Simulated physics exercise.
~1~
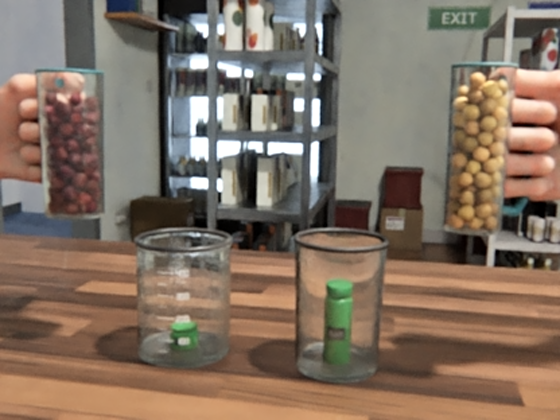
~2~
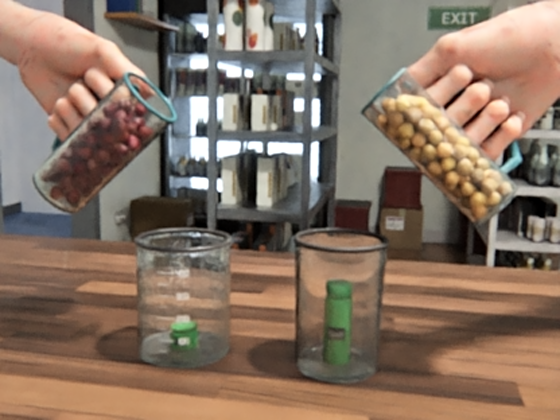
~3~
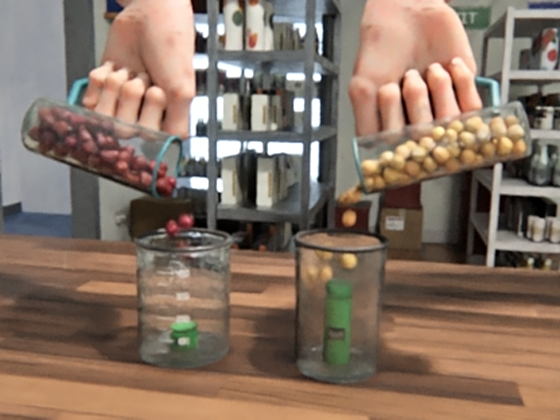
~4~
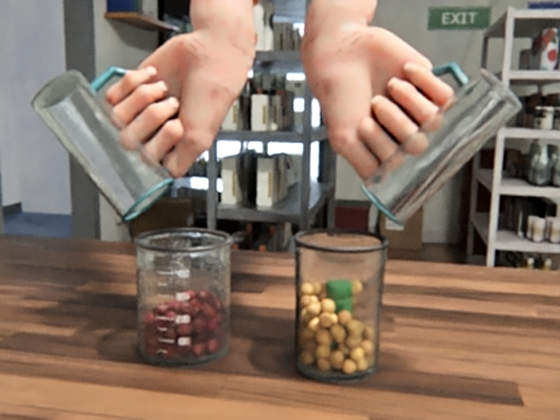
To begin with, two hands hold clear cups upright above a wooden table, the left one filled with dark red berry-like balls and the right one with yellow balls. Below them stand a clear beaker with a short green object inside and a clear glass with a taller green bottle-like object. The hands move inward and tilt the cups, with nothing spilling yet. Then the cups tip onto their sides, and the balls begin dropping into both containers. Finally, the cups are tipped further and empty, leaving each container about half full, the left object buried and the right one's green top still showing.
